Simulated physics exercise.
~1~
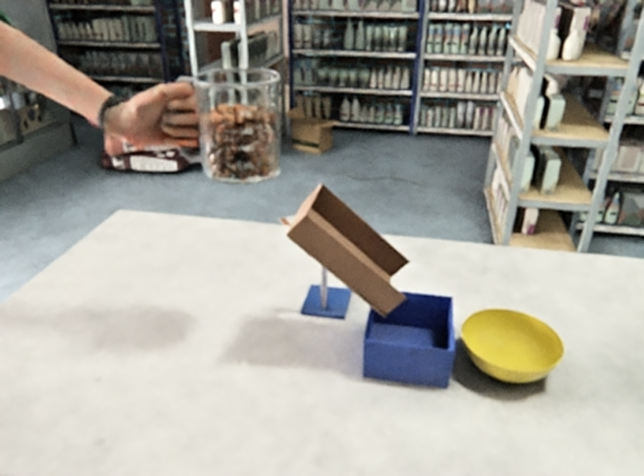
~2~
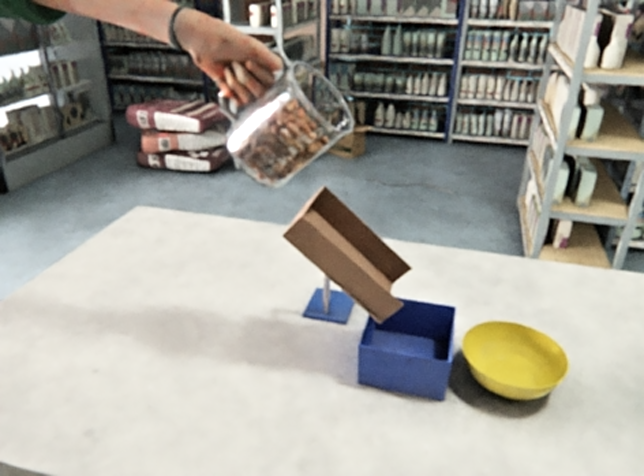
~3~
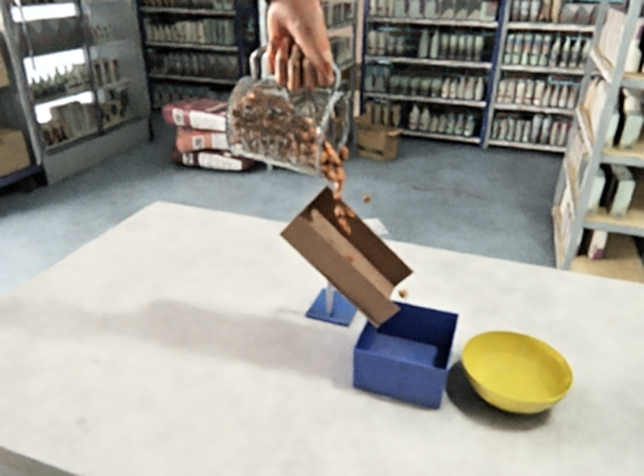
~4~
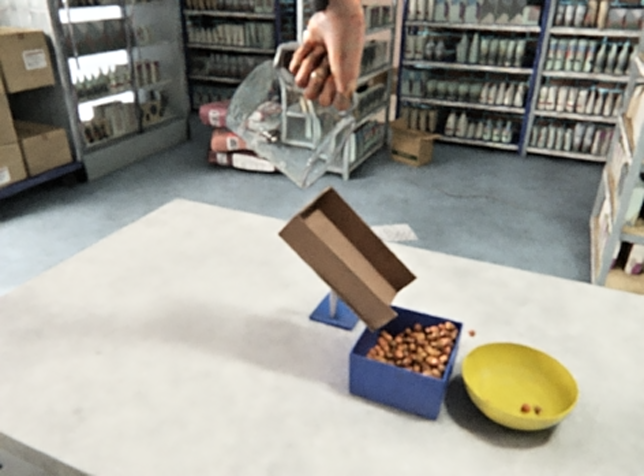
To begin with, a hand holds a clear jug of hazelnuts upright above a pale table, where a brown sloping chute leads down to a blue tin beside a yellow bowl. The hand brings the jug over the chute and tips it to the right, while the view drifts slightly sideways. As the jug tilts further, nuts spill from its mouth onto the slope, a few bouncing loose. They run down into the tin. Finally the jug is tipped past level and empty, and the blue tin is heaped with nuts, with a couple in the yellow bowl and a stray one near the tin.
